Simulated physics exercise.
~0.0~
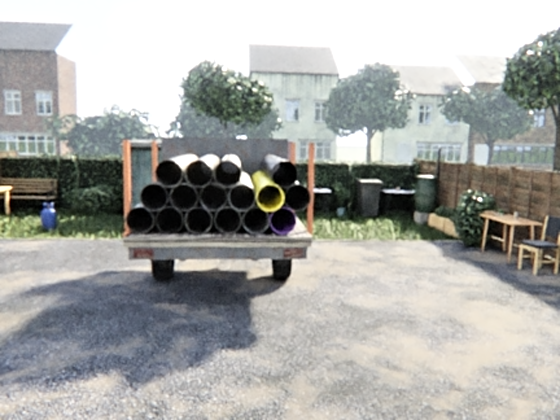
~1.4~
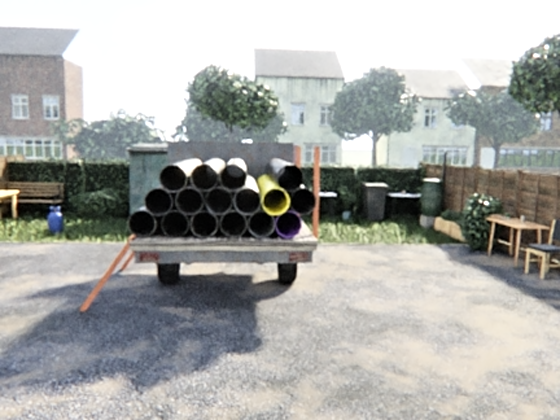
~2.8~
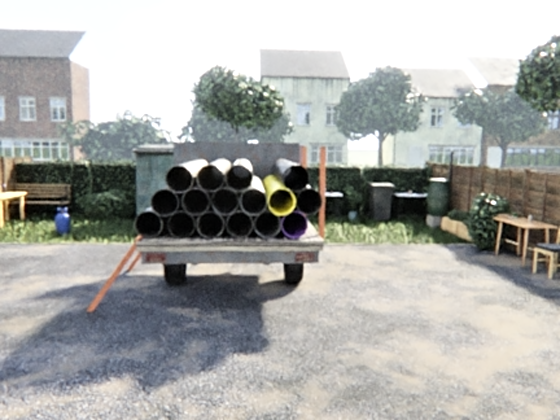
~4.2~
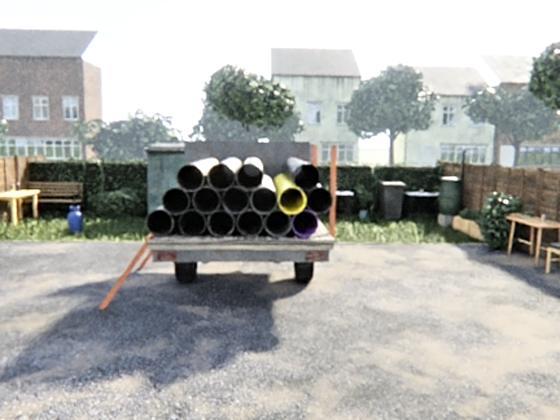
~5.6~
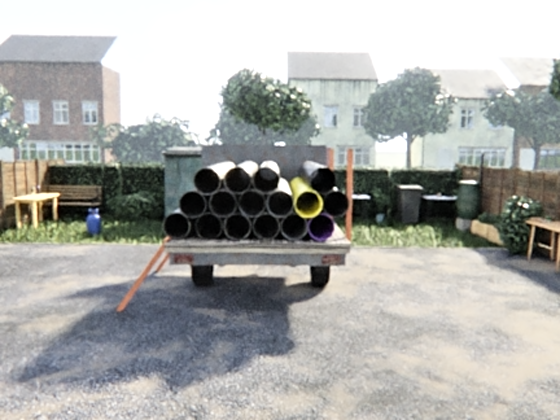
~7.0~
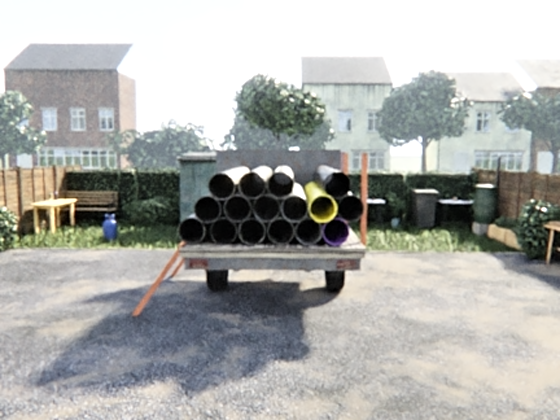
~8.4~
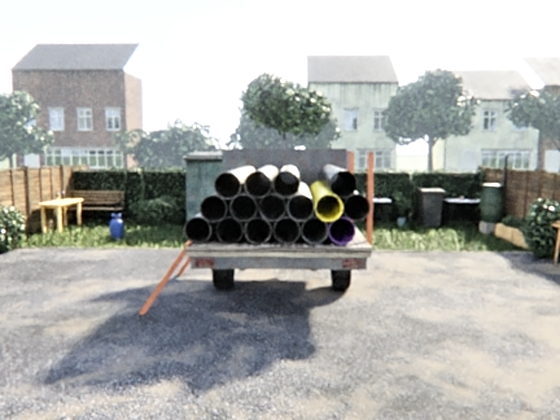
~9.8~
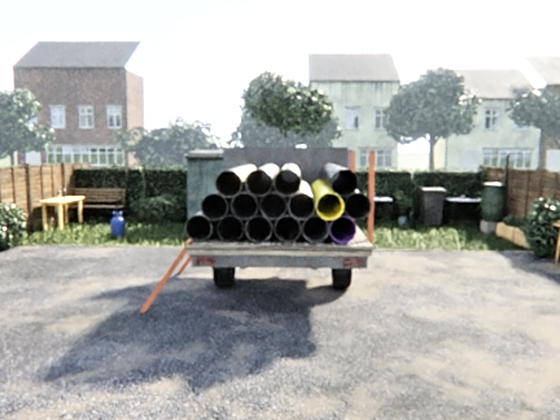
In a gravel yard bordered by hedges, wooden fences and houses, a flat trailer stands with its tail end facing the viewer, stacked with hollow black pipes, one yellow and one purple. Upright orange posts stand at both sides of the load. The posts on the left then swing outward and down, ending slanted toward the ground beside the deck. The view drifts slightly left, shifting the trailer toward the right. The pipes stay stacked, with the purple one on the deck at the lower right and the yellow one resting above, and none falls.
